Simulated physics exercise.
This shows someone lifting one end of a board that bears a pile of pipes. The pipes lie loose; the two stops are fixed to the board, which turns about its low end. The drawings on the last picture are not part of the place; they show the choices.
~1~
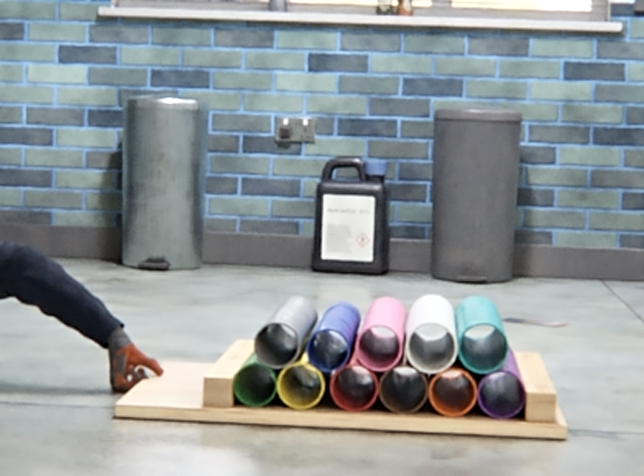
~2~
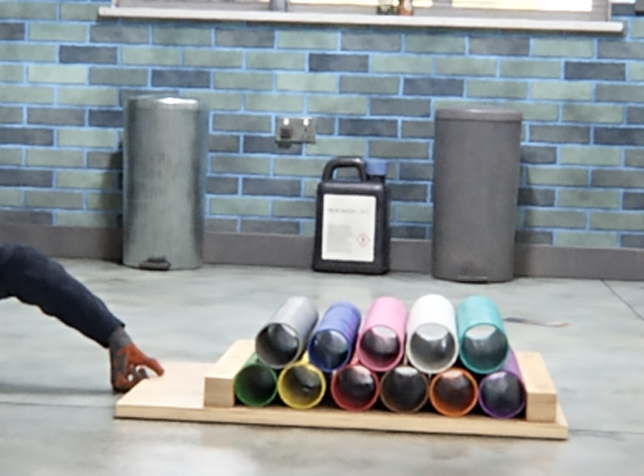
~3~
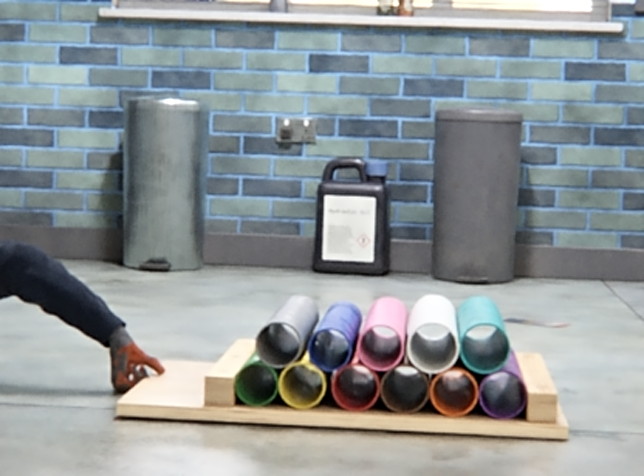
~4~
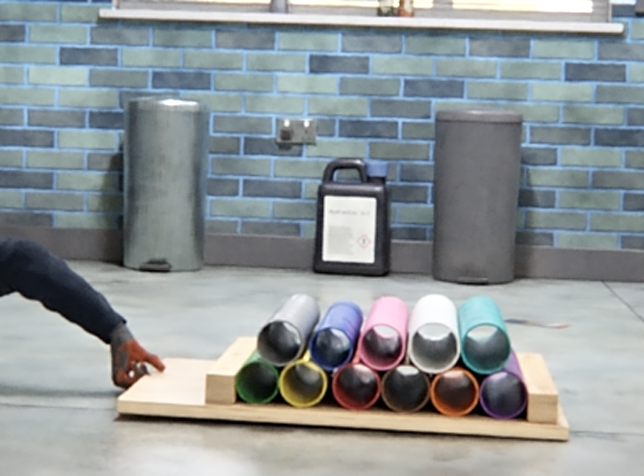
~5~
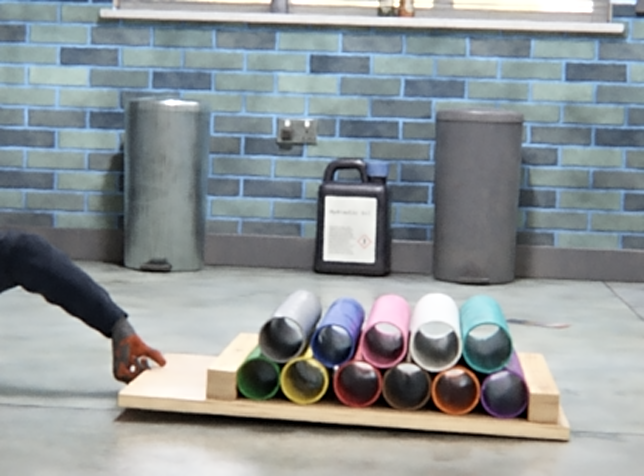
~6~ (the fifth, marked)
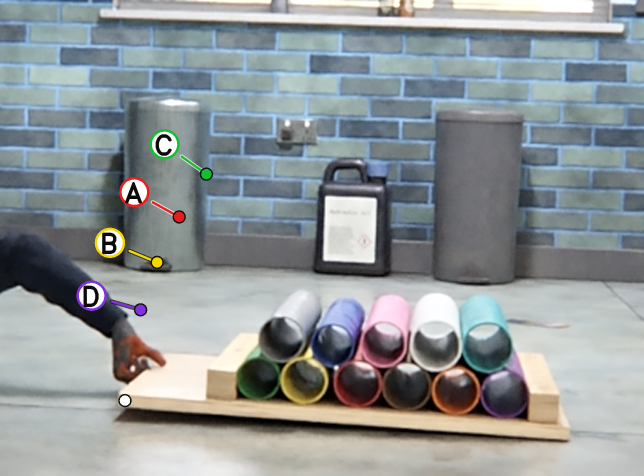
Colourful pipes sit stacked on a board as a hand slowly lifts its left end slightly.
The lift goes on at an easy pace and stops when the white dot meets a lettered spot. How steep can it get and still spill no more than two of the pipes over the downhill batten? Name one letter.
Up to A.
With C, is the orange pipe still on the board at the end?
The orange pipe: Yes.
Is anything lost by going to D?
No.
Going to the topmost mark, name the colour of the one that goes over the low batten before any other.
The turquoise one.
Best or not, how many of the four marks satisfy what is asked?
The number is three.
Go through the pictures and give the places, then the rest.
In the first frame, red pipe (355, 387); brown pipe (403, 389); orange pipe (453, 393).
In the second frame, orange pipe (454, 392); purple pipe (503, 394).
In the third frame, board (349, 382); green pipe (257, 384); yellow pipe (302, 385); turquoise pipe (485, 348).
In the fourth frame, board (349, 381); green pipe (258, 382); yellow pipe (303, 384); orange pipe (454, 392).
In the fifth frame, board (350, 379); green pipe (259, 378); yellow pipe (304, 380).
On the marked copy, A at (179, 217); B at (157, 263); C at (206, 174); D at (140, 310); the white dot at (125, 401).
Following A. Soon after the start, board at 17°.
Later, board at 27°.
In the end, board at 27°, two over the low batten (white, turquoise).
As for the rest, B none over the low batten; C five over the low batten; D none over the low batten.
